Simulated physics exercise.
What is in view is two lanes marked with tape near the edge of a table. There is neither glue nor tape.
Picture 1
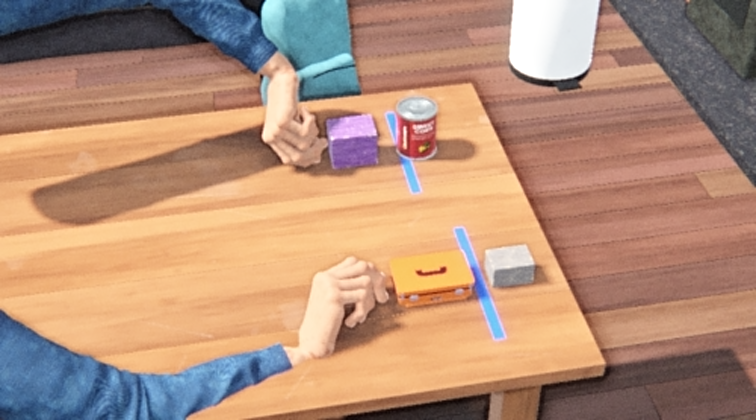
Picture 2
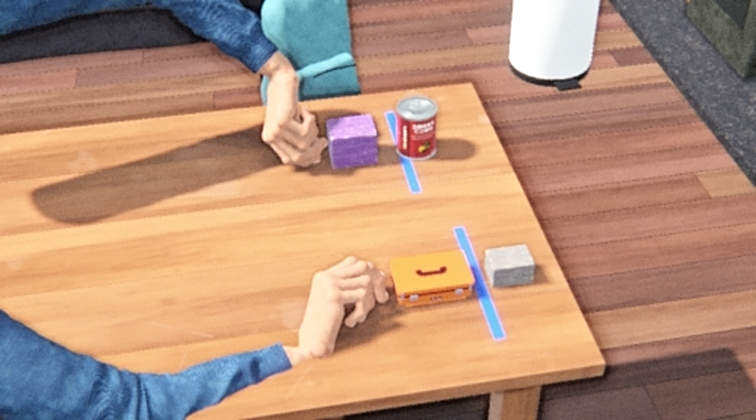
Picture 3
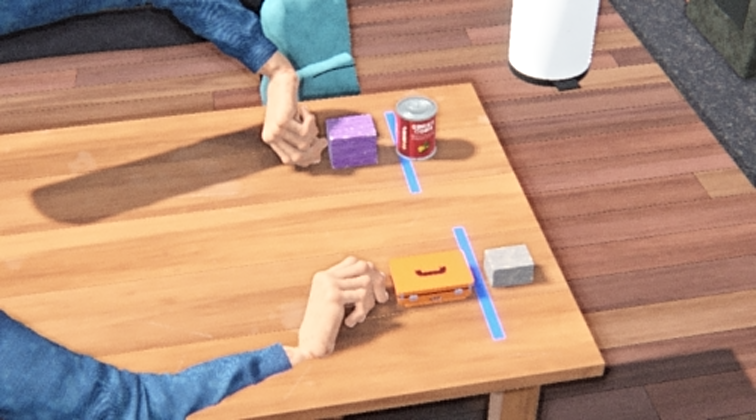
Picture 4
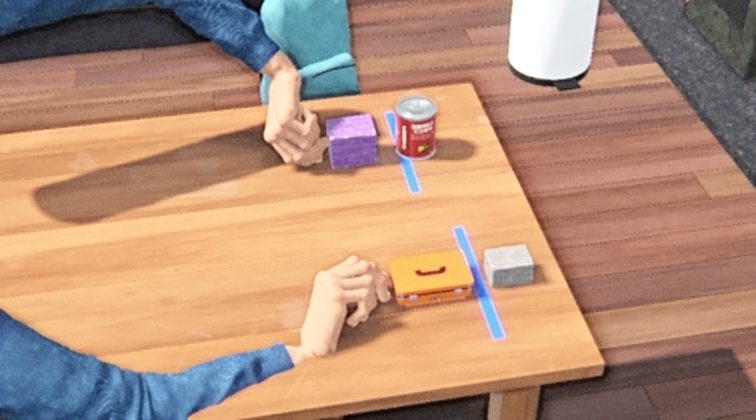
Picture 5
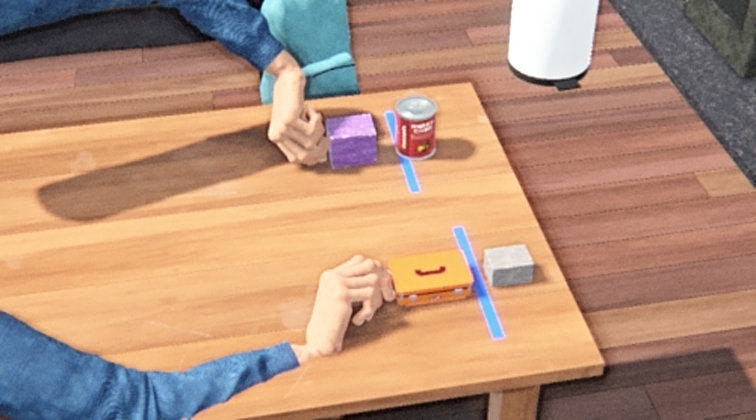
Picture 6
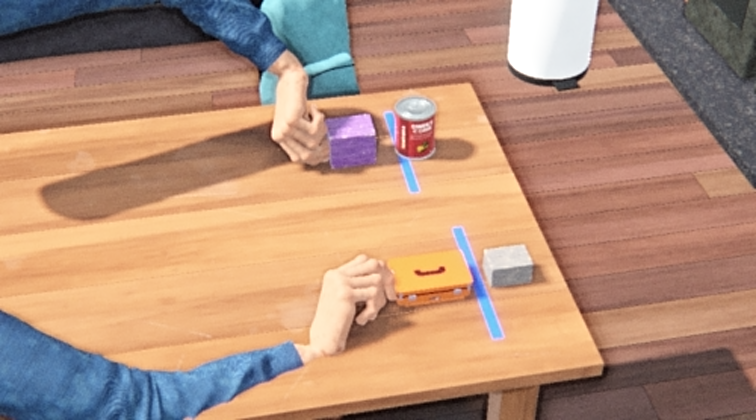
A light wooden table on a plank floor is seen from above at an angle by a still camera, with a white cylinder standing beyond it. At the far side a hand rests by a purple block left of a red can, and nearer, another hand is by an orange case left of a grey block, with two blue strips on the tabletop. Both blue-sleeved arms shift very slightly right, while the objects barely move.
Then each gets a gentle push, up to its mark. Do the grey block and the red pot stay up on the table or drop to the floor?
The grey block lands on the floor, the red pot stays up on the table.
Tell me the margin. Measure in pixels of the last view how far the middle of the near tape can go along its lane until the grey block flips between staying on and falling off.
Leftwards, by 16 pixels.
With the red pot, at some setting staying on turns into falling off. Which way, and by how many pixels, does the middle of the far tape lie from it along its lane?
Move it 28 pixels right.
Then, 1.26 s later than the last frame, grey block tilted by 10° near (567, 258); red pot shifted about its own width near (461, 123).
Then, 1.60 s later than the last frame, grey block dropping; red pot shifted about its own width near (469, 122).
When it is over, the grey block falls off the table; the red pot remains on top, near (469, 122).
